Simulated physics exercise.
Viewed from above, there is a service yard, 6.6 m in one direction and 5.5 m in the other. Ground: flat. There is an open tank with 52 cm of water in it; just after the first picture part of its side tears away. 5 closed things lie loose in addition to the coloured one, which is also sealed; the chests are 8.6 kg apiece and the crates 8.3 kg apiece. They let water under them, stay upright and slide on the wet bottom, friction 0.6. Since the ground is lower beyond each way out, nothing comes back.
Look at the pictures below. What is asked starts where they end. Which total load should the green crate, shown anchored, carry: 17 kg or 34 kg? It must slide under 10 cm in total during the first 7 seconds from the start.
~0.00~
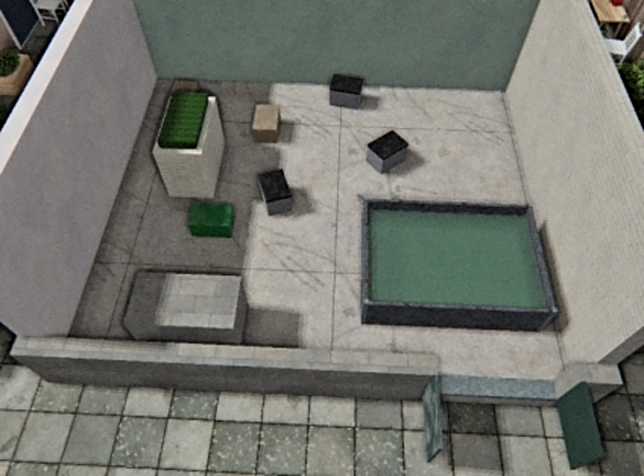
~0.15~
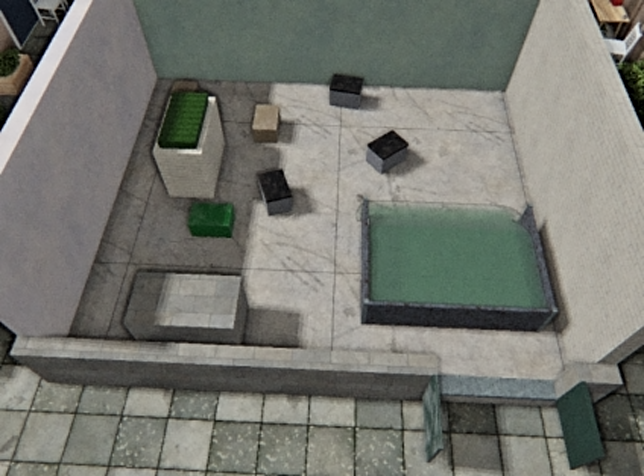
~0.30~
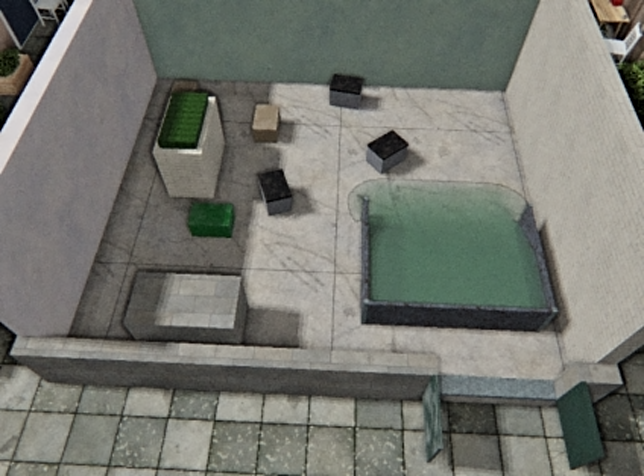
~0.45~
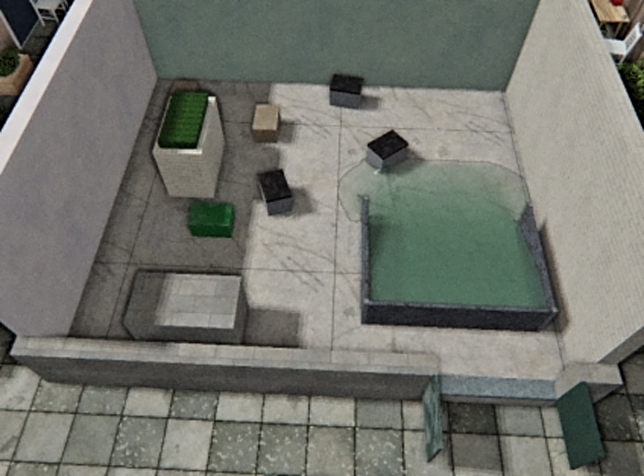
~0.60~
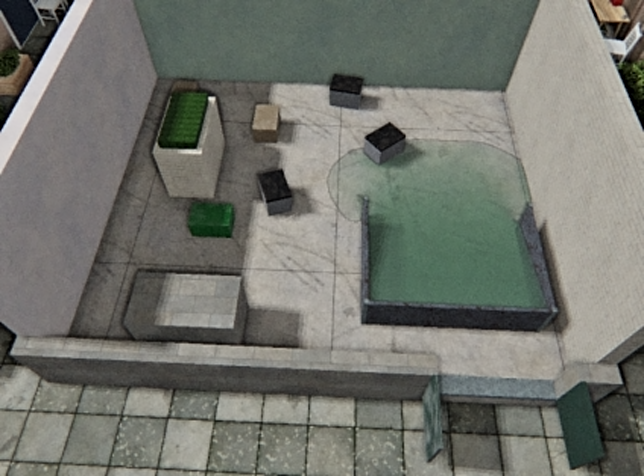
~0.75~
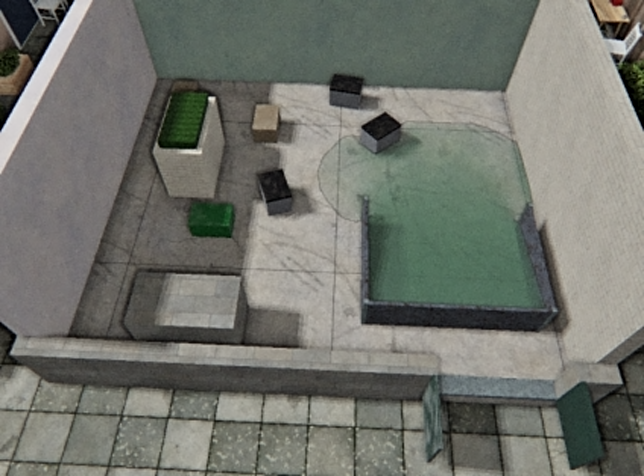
I reckon it stays put only when heavier.
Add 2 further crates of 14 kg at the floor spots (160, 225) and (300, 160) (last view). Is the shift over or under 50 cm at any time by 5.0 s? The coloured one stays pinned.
The first is within the limit, the second over the limit.
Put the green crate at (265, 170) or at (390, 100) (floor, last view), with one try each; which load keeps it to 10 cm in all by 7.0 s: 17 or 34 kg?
One by one: Heavier mass alone; no mass suffices.
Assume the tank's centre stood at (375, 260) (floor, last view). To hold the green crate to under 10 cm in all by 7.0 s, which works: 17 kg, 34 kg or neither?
Result, then: Lighter one suffices.
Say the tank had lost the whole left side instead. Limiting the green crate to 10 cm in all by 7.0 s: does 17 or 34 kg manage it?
Note: No mass sufficient.
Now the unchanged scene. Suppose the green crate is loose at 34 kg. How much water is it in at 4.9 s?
Depth: Approx. 2 cm.
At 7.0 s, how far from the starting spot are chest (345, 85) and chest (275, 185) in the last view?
350 cm and 150 cm.
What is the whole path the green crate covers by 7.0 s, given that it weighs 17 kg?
Roughly 60 cm.
After 1.4 s the green crate would be 0 cm from its start with 17 kg and 0 cm from its start with 34 kg; 0 cm of water round it then.
After 3.1 s the green crate would be 0 cm from its start with 17 kg and 0 cm from its start with 34 kg; 0 cm of water round it then.
After 4.9 s the green crate would be 0 cm from its start with 17 kg and 0 cm from its start with 34 kg; 2 cm of water round it then.
After 7.0 s the green crate would be 61 cm from its start with 17 kg and 0 cm from its start with 34 kg; 4 cm of water round it then.
